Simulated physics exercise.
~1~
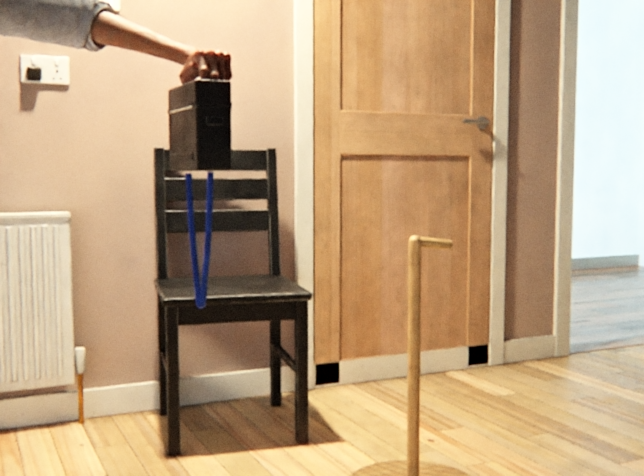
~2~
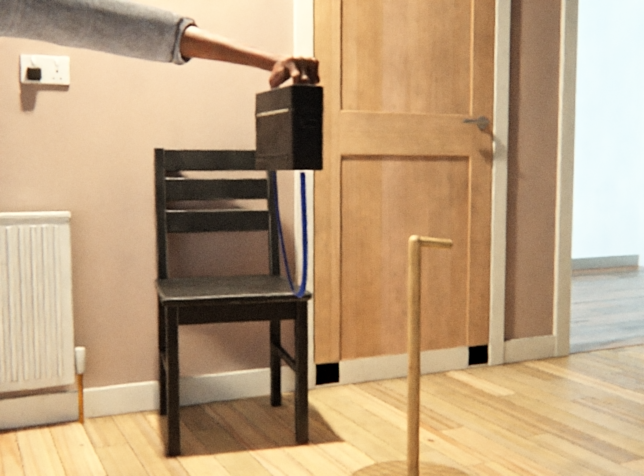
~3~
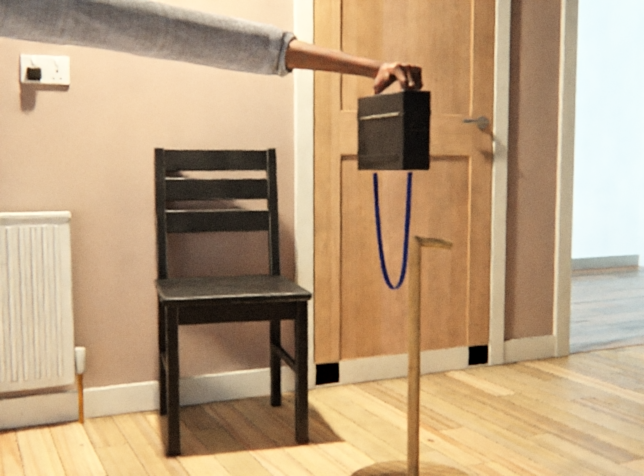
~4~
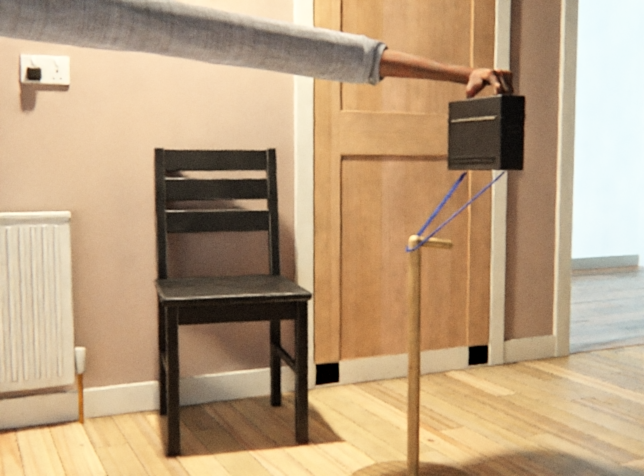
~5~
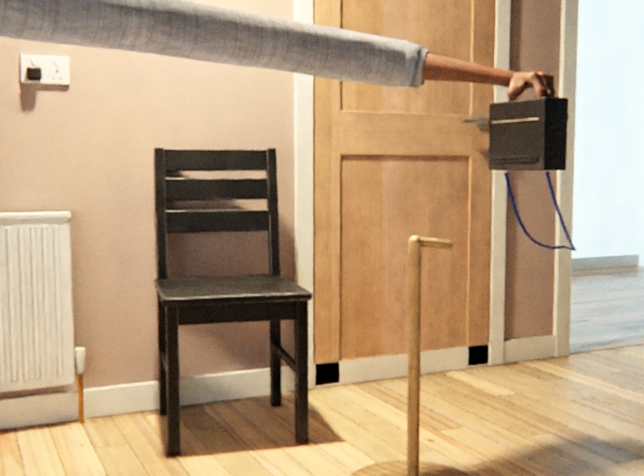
In a wood-floored room, a hand carries a black case rightward past a chair, its blue loop brushing a hooked post before swinging clear.
